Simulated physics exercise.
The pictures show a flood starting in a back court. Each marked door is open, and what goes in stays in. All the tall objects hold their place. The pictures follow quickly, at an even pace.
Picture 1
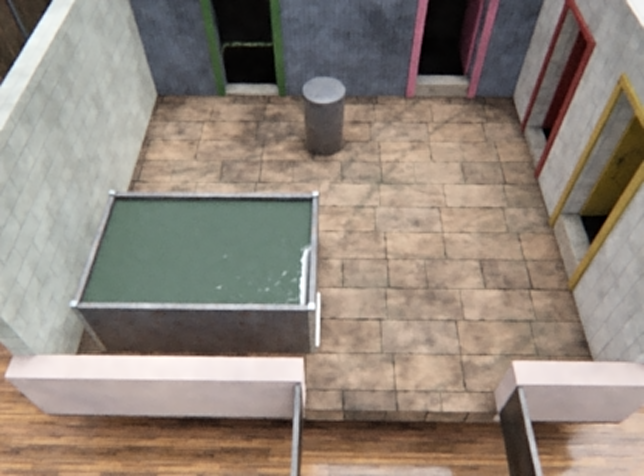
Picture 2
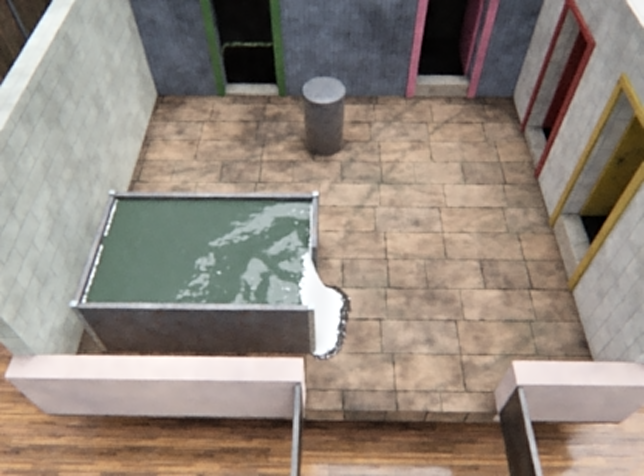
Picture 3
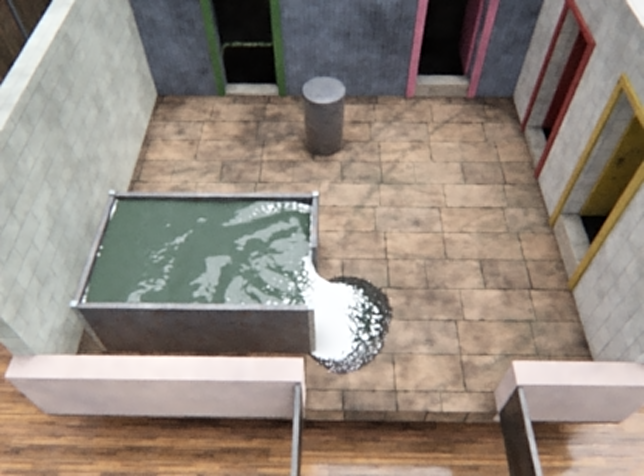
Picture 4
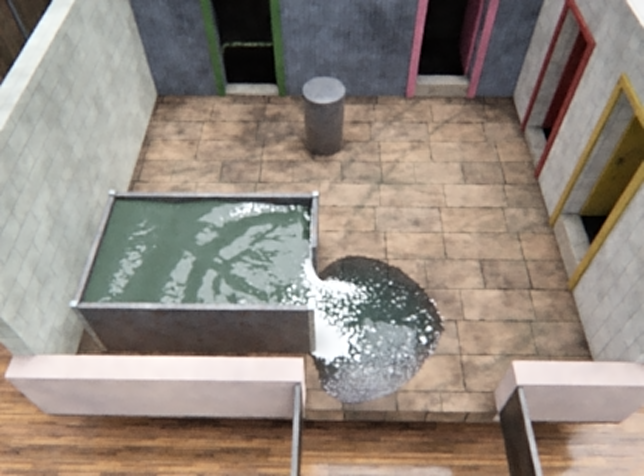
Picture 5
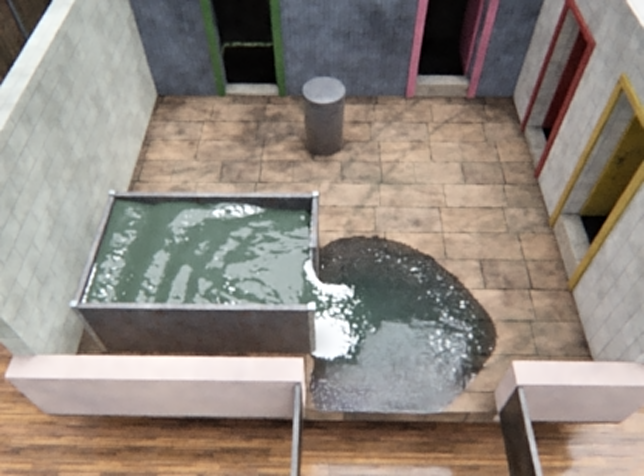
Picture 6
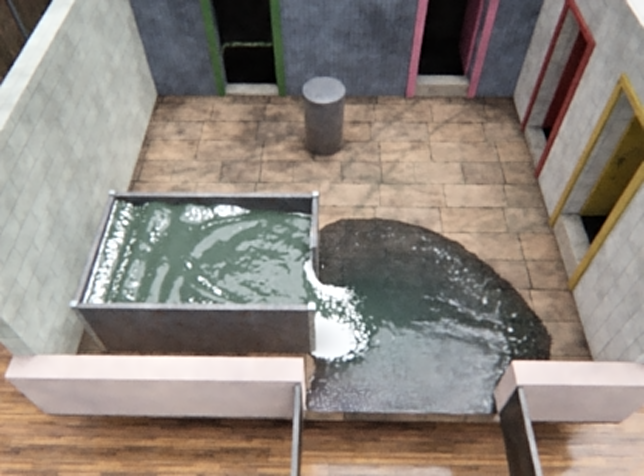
At first, a dark rectangular tank of green water sits still in a walled, tiled court beside a grey cylinder. Then white water gushes from the tank's right side, rippling the surface inside, and a dark, foamy pool spreads rightward across the tiles, widening until it covers much of the near floor.
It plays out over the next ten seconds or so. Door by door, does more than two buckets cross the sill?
The pink door stays under that; the red door stays under that; the green door stays under that; the yellow door stays under that.
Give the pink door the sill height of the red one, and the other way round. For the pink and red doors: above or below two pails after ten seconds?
Then: Pink door lets more in, red door holds.
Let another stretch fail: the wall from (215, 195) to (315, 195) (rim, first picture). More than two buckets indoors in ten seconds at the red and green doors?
In short: Red is over, green takes more.
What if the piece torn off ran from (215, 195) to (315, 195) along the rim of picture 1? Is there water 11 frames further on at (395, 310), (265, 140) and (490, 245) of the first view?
In turn: Not flooded, flooded, clear.
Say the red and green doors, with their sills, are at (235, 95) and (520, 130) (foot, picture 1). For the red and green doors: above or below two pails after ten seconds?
In short: The red door is under, the green door goes over.
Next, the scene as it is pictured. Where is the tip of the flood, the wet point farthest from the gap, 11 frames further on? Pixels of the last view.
Close to (518, 122).
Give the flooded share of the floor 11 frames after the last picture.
I make it 35 per cent.
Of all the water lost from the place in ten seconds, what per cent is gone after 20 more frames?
Roughly 50 per cent.
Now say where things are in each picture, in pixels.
The first frame shows the tank at (205, 250) is whole and still.
In the second frame, the front is at (334, 292), out from the gap at (311, 306).
In the third frame, water pours out at (311, 307) and has run to (383, 309).
In the fourth frame, the front is at (434, 332), out from the gap at (312, 309).
In the fifth frame, water pours out at (312, 309) and has run to (487, 341).
In the sixth frame, water pours out at (311, 308) and has run to (542, 337).
A moment on, water covers 30 % of the floor; the pink door not reached, the red door not reached, the green door not reached, the yellow door wet at the sill, nothing in.
Next, water covers 35 % of the floor; the pink door not reached, the red door wet at the sill, nothing in, the green door not reached, the yellow door wet at the sill, nothing in.
Then, water covers 45 % of the floor; the pink door wet at the sill, nothing in, the red door wet at the sill, nothing in, the green door not reached, the yellow door wet at the sill, nothing in.
Later, water covers 70 % of the floor; the pink door wet at the sill, nothing in, the red door wet at the sill, nothing in, the green door wet at the sill, nothing in, the yellow door wet at the sill, nothing in.
In the end, water covers 95 % of the floor; the pink door wet at the sill, nothing in, the red door wet at the sill, nothing in, the green door wet at the sill, nothing in, the yellow door wet at the sill, nothing in.
